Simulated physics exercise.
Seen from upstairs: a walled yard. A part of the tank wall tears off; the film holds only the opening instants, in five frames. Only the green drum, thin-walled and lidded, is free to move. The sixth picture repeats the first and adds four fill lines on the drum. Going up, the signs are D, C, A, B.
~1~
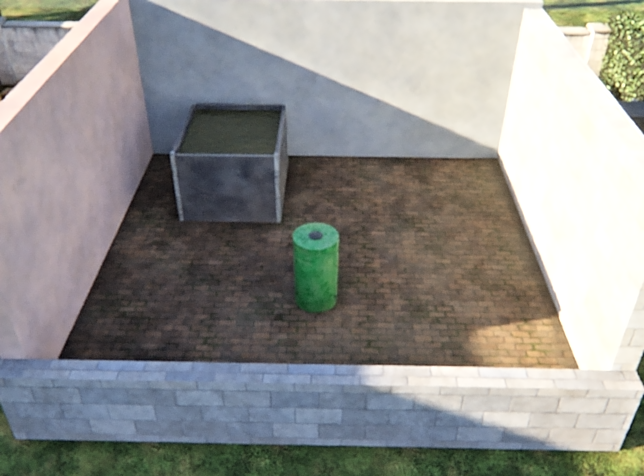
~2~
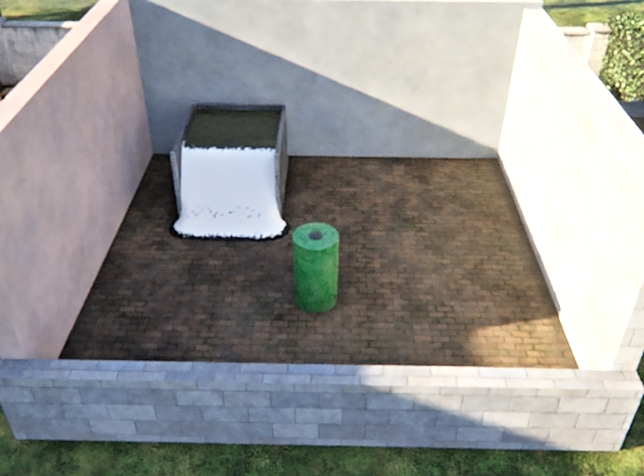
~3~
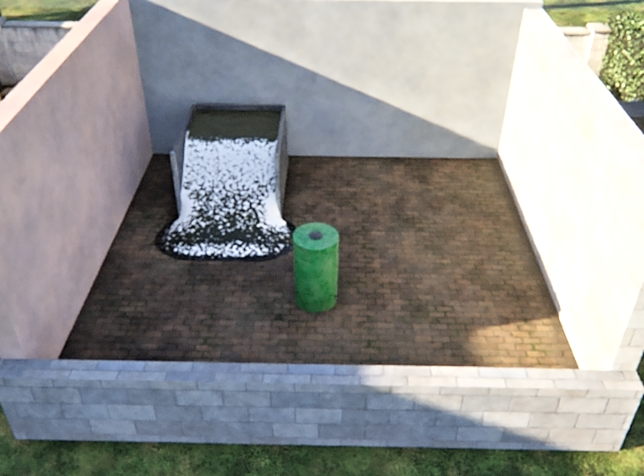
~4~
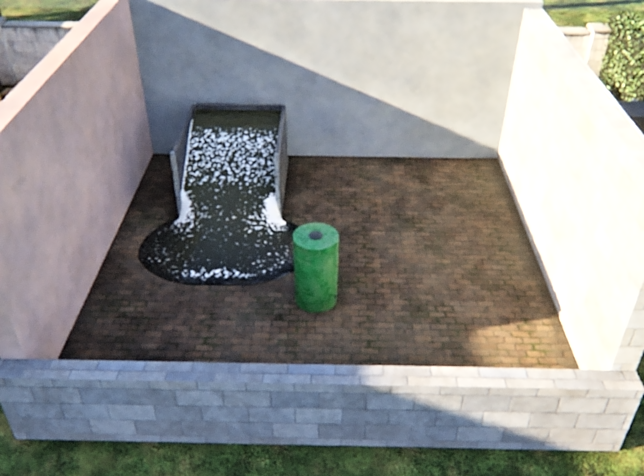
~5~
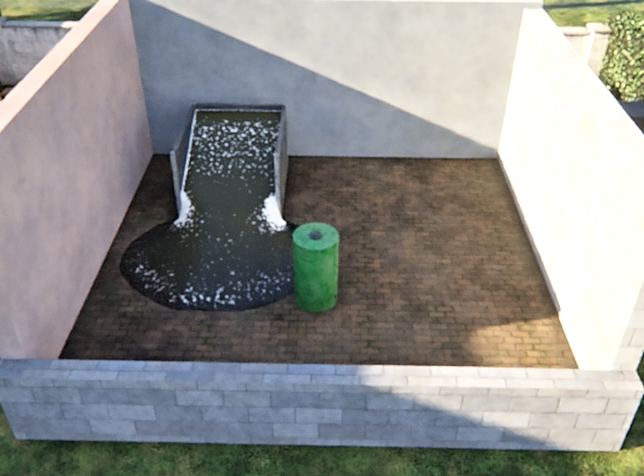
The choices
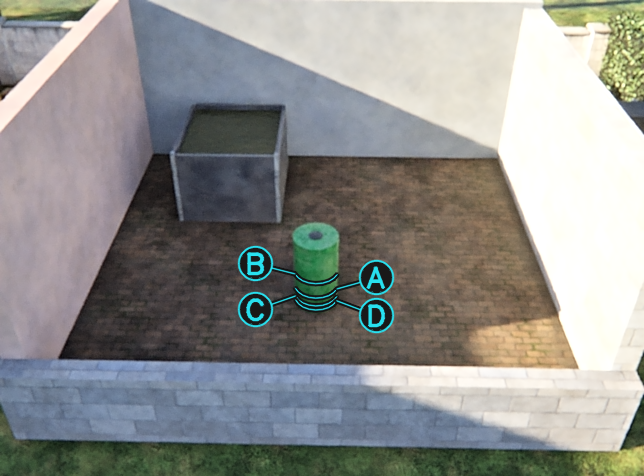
Dark water, flecked with white foam, pours from the open front of a full tank at the back left of a walled, brick-paved yard. It spreads forward across the paving in a widening rounded pool, reaching beside the green drum, which stays upright in place throughout.
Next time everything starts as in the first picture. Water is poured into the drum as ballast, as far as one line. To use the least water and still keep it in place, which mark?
Use mark B.
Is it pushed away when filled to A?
Yes, it does.
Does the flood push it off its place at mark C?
Yes, it does.
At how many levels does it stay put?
One.
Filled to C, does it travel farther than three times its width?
Yes, clearly.
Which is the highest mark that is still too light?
It is A.
On the marked copy, A at (315, 298); B at (315, 283); C at (315, 305); D at (315, 310); from the bottom up D, C, A, B.
With A, it is pushed about its own width away.
With B, it shifts by a finger or two and stays.
With C, it is pushed about 5 times its own width away.
With D, it is pushed about 7 times its own width away.
